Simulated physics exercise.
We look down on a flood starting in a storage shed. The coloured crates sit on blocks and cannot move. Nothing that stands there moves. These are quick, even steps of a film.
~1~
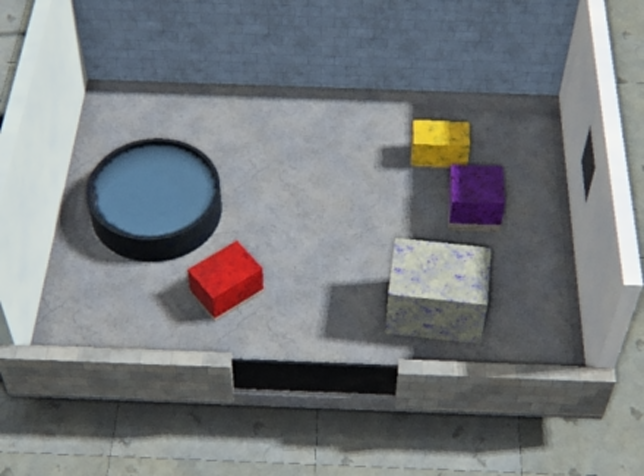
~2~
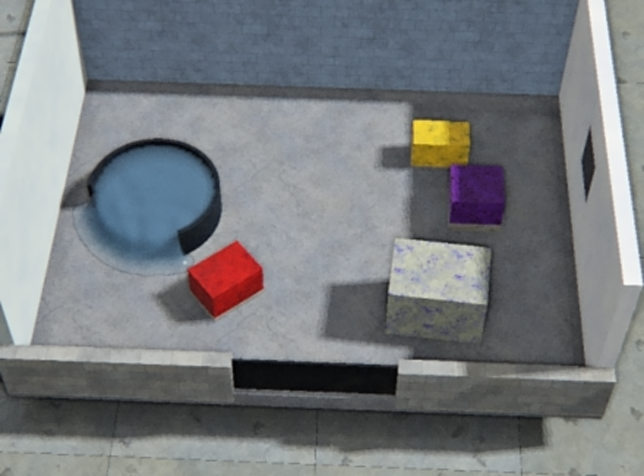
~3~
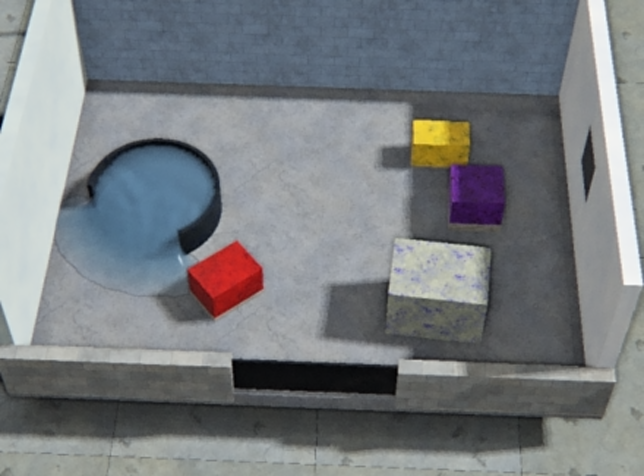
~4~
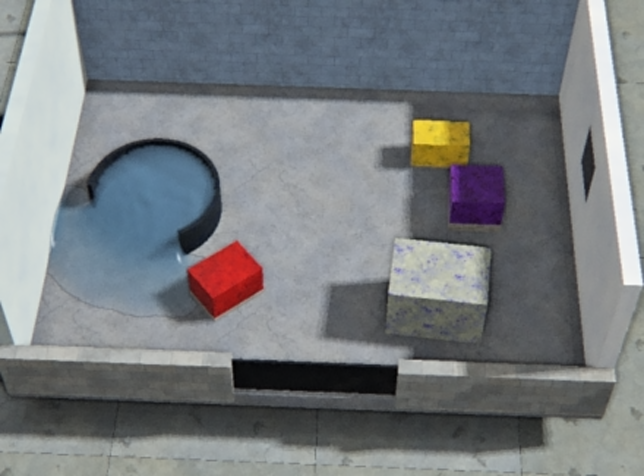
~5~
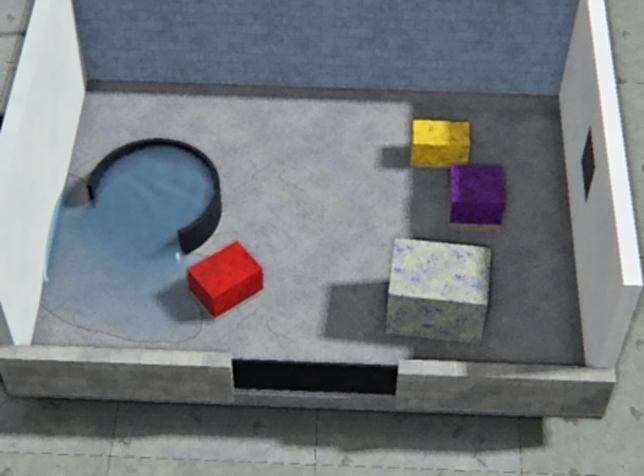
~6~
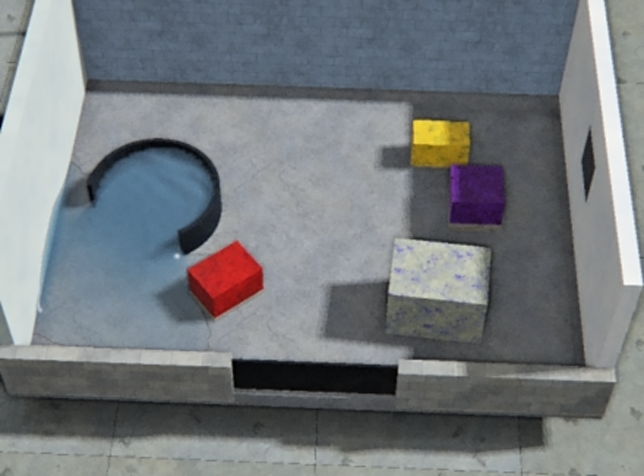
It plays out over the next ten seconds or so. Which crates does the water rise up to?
The purple crate escapes dry; the red crate is wetted; the yellow crate is wetted.
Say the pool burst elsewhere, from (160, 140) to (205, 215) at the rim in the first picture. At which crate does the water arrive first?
First comes the crate marked red.
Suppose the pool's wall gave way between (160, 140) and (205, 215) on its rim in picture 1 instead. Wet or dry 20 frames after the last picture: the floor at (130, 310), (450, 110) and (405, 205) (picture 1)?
In that order: Not flooded, wet, covered.
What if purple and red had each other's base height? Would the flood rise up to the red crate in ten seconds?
Then: Red crate takes water.
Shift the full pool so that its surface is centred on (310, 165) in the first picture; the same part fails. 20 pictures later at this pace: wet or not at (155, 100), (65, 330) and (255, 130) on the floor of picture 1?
In that order: Free of water, under water, no water.
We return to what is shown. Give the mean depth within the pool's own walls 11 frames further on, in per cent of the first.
Near 28 in a hundred.
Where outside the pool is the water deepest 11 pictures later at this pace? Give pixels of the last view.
Around (25, 371).
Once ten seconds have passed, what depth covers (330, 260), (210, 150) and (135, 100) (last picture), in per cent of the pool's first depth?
In that order: 6, 4 and 6 per cent.
A moment on, water covers 20 % of the floor; the purple crate not reached, the red crate water round its plinth, the yellow crate not reached.
Next, water covers 25 % of the floor; the purple crate not reached, the red crate water round its plinth, the yellow crate not reached.
Then, water covers 35 % of the floor; the purple crate not reached, the red crate water round its plinth, the yellow crate not reached.
Later, water covers 60 % of the floor; the purple crate water round its plinth, the red crate water round its plinth, the yellow crate water round its plinth.
In the end, water covers 95 % of the floor; the purple crate stayed above the water, the red crate was topped, the yellow crate was topped.
